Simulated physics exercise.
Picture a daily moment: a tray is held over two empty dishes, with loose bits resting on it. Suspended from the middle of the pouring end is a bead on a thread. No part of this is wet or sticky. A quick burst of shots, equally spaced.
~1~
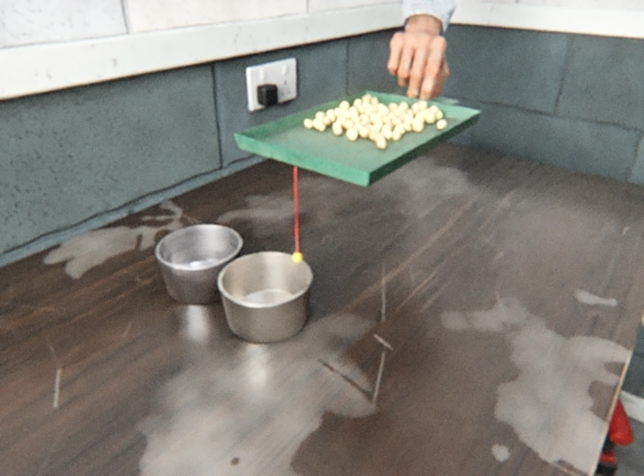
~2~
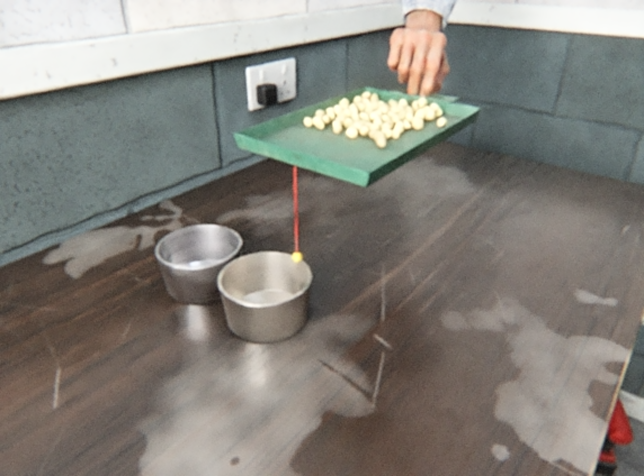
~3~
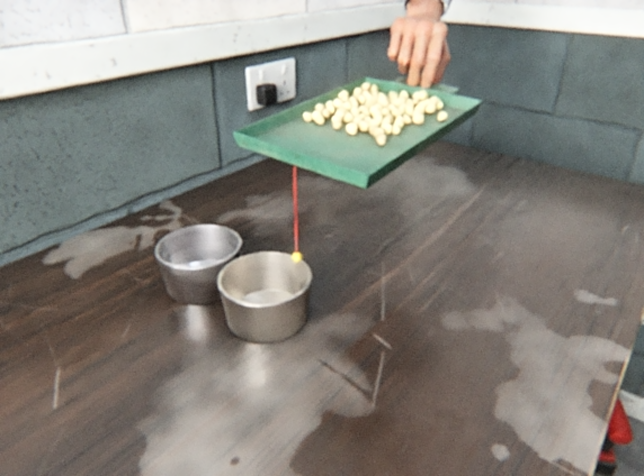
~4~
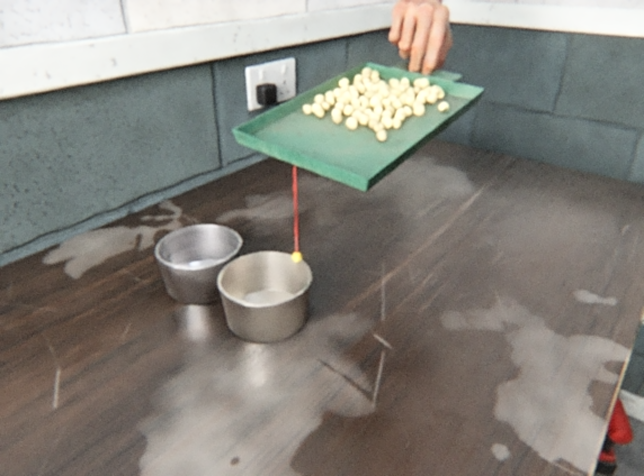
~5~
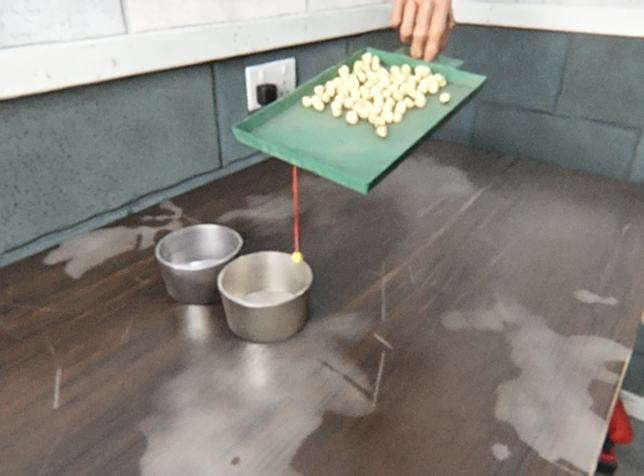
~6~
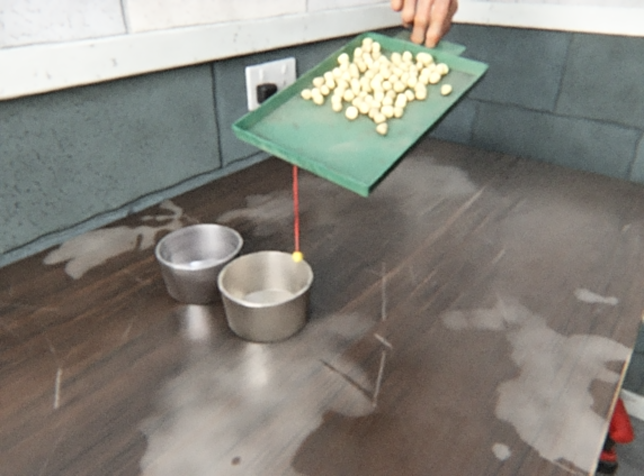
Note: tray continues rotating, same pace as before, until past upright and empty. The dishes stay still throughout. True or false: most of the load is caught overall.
False - less than half is caught.
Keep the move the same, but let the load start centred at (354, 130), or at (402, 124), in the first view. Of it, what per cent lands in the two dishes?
You'd get near 10 percent first and near 0 percent next.
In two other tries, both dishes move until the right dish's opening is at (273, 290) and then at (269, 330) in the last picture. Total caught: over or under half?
The first try: The smaller part. The second: Under half.
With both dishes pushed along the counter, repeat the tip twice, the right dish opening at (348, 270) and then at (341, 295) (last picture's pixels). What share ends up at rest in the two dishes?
In order: 20 percent and 80 percent.
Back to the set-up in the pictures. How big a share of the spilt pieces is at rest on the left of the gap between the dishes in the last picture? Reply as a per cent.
Some 10 per cent.
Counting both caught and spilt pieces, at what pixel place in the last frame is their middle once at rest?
About (331, 352).
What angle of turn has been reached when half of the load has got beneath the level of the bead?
It is at around 115 degrees.
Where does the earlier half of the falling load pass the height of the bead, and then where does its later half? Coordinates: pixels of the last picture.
Roughly (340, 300) first, then roughly (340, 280).
Soon after the last picture, tray tipped steeply; most on the tray; a stray few in the right dish; a small part outside both; about a quarter in the air.
A little later, tray tipped past a quarter turn; about two thirds on the tray; a stray few in the right dish; about a third outside both.
Later still, tray tipped past a quarter turn; a small part in the right dish; nearly all outside both.
At rest, tray tipped past a quarter turn; a small part in the right dish; none in the left dish; nearly all outside both.
